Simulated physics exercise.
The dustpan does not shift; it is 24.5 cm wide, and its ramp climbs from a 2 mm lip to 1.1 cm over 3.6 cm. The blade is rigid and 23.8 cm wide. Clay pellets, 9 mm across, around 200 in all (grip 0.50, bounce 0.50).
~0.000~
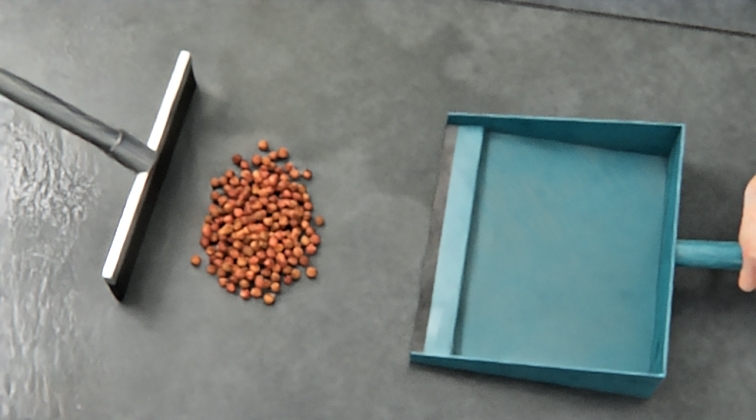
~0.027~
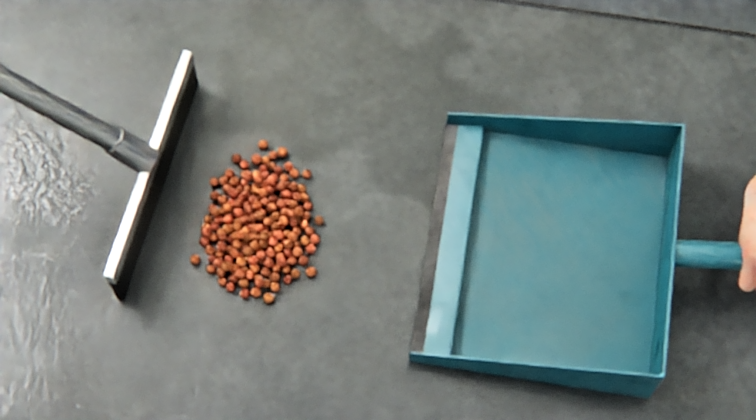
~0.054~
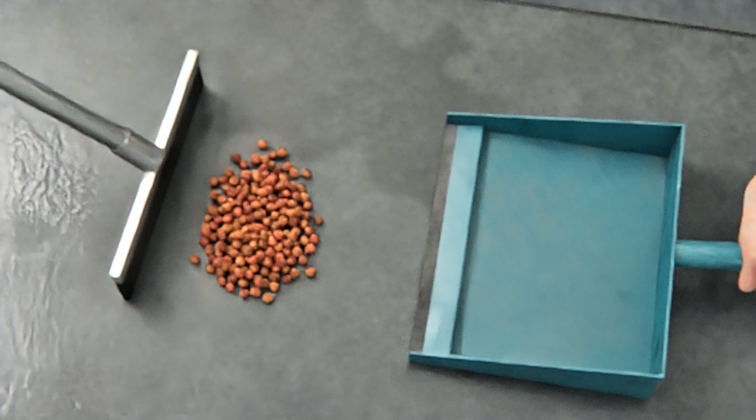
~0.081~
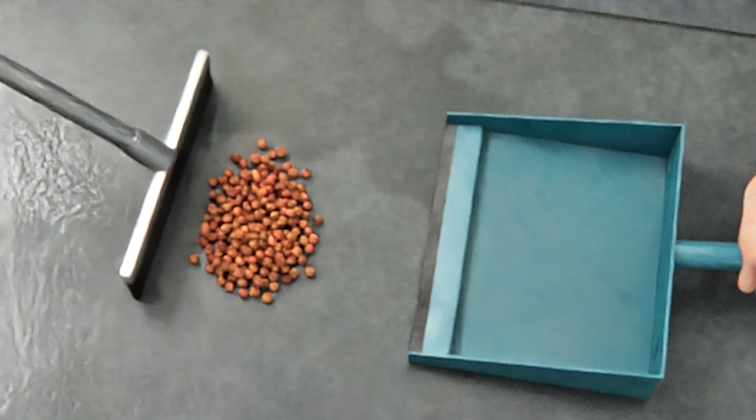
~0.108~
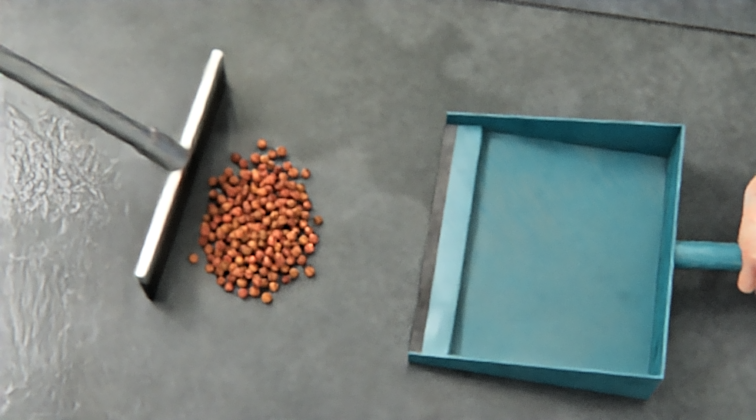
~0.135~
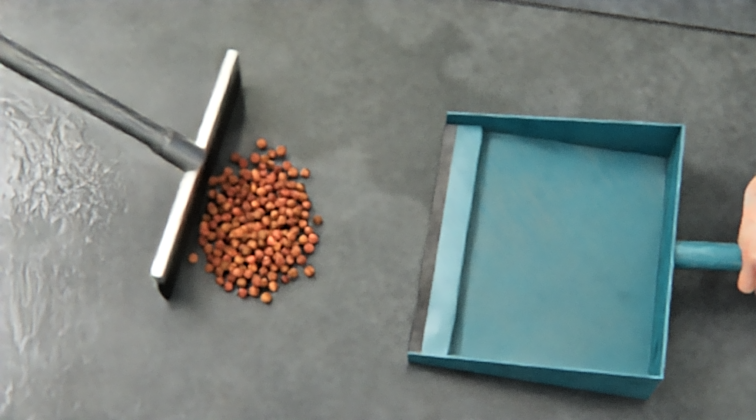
On a dark grey floor, a flat blade on a long handle slides a short way right, up to the left edge of a heap of reddish-brown pellets, while a hand holds a teal dustpan still at the right.
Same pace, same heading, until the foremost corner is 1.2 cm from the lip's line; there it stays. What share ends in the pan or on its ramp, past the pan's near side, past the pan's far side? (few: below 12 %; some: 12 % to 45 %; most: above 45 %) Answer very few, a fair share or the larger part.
Pan: A fair share, near side: Very few, far side: Very few.
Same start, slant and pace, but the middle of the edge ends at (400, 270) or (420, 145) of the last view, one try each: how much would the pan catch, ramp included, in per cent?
About 50 and 25 per cent.
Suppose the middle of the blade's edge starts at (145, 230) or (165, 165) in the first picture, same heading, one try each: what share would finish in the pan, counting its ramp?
About 50 and 30 per cent.
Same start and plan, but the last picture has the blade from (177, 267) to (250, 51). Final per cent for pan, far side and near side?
Pan 35, far 5, near 5.
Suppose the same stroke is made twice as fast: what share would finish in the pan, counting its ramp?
It would be near 55 per cent.
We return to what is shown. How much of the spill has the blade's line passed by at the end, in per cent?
Some 5 per cent.
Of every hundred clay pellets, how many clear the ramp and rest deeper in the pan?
Some 5 per cent.
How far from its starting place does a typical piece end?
Some 16 cm.
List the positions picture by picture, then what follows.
The first frame shows blade from (110, 278) to (186, 61), moved 0.0 cm, 0 of the pieces shifted so far; middle of the pieces at (261, 228); pan at (564, 259).
The second frame shows blade from (112, 277) to (188, 61), moved 0.2 cm, 0 of the pieces shifted so far; middle of the pieces at (260, 228).
The third frame shows blade from (118, 277) to (194, 60), moved 0.8 cm, 0 of the pieces shifted so far; middle of the pieces at (260, 227).
The fourth frame shows blade from (128, 277) to (204, 60), moved 1.8 cm, 0 of the pieces shifted so far; middle of the pieces at (259, 227).
The fifth frame shows blade from (143, 277) to (218, 60), moved 3.2 cm, 0 of the pieces shifted so far; middle of the pieces at (259, 227).
The sixth frame shows blade from (159, 277) to (233, 60), moved 4.7 cm, 0 of the pieces shifted so far; middle of the pieces at (259, 227); pan at (563, 259). Its pace works out near 0.55 m/s, heading 8 degrees away from the viewer's side.
After 0.32 s, middle of the blade 12 cm from the lip; 0 % over the lip, far side 0 %, near side 0 %.
After 0.45 s, middle of the blade 5 cm from the lip; 0 % over the lip, far side 0 %, near side 0 %.
Then, at 0.70 s, middle of the blade 2 cm from the lip; 40 % over the lip, far side 0 %, near side 0 %.
At rest (1.2 s), pan 35 %, near side 0 %, far side 0 %, in front of the lip or behind the blade 60 %.
